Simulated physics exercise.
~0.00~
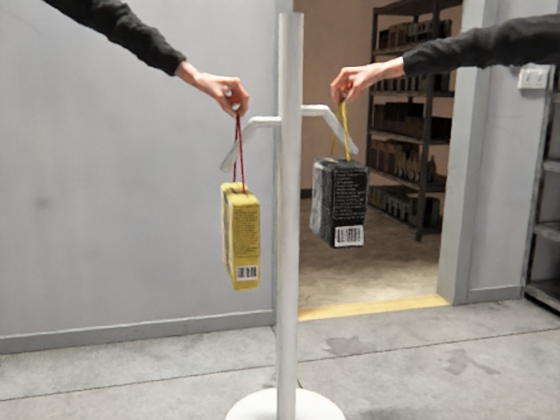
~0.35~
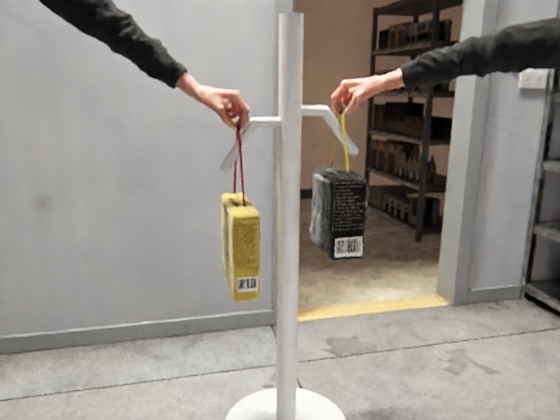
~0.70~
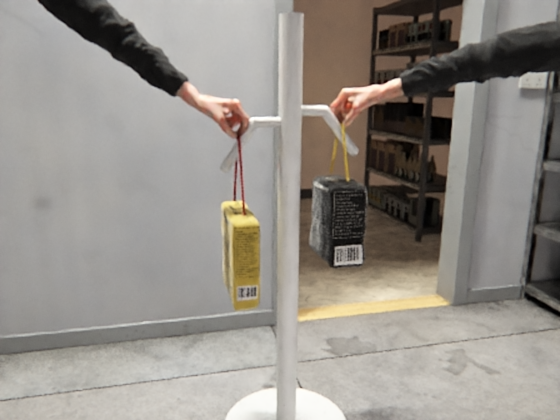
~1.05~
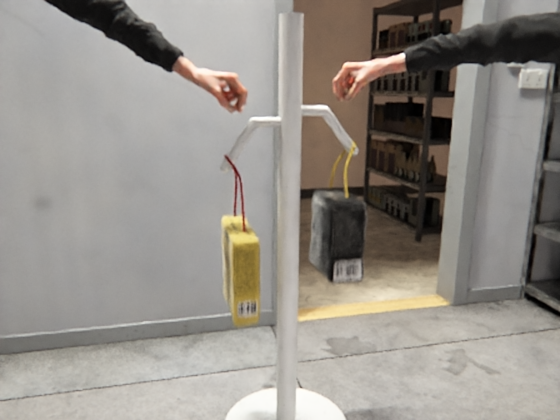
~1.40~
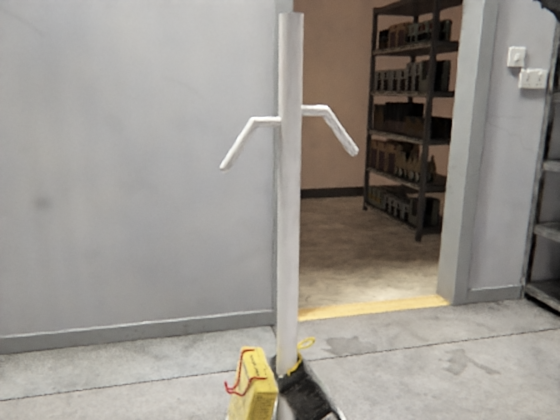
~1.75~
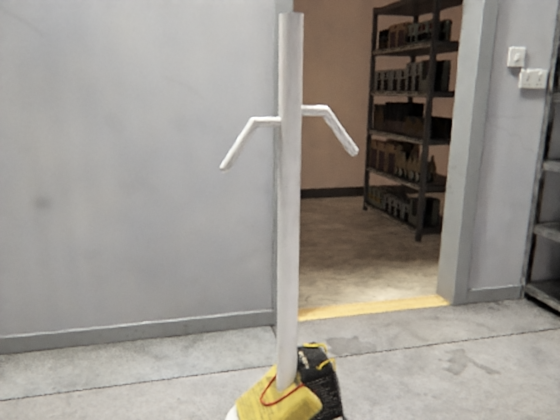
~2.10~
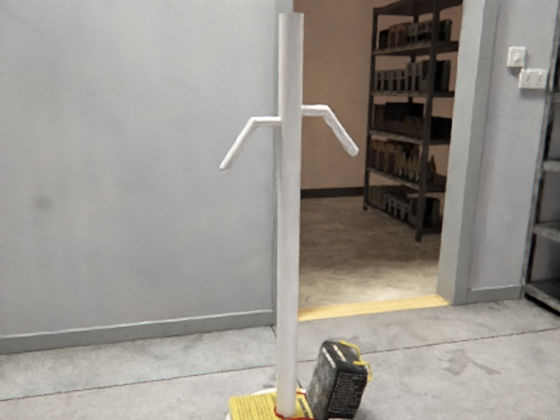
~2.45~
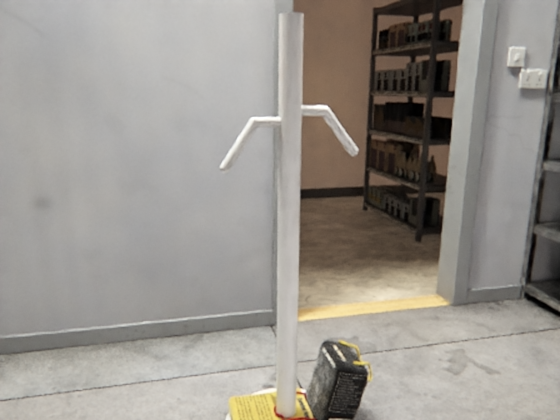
At first, two hands hold a yellow bag by a red loop and a black sack by a yellow loop beside the downward-sloping pegs of a white post. The hands lower both slightly, then let go and draw back, leaving the loops near the ends of the pegs. Neither stays up, and both drop to the foot of the post, where they land leaning. The yellow bag shifts right against the base, then tips onto its side, while the black sack moves a little right. Finally, both rest still on the floor, the black one leaning, beneath empty pegs.
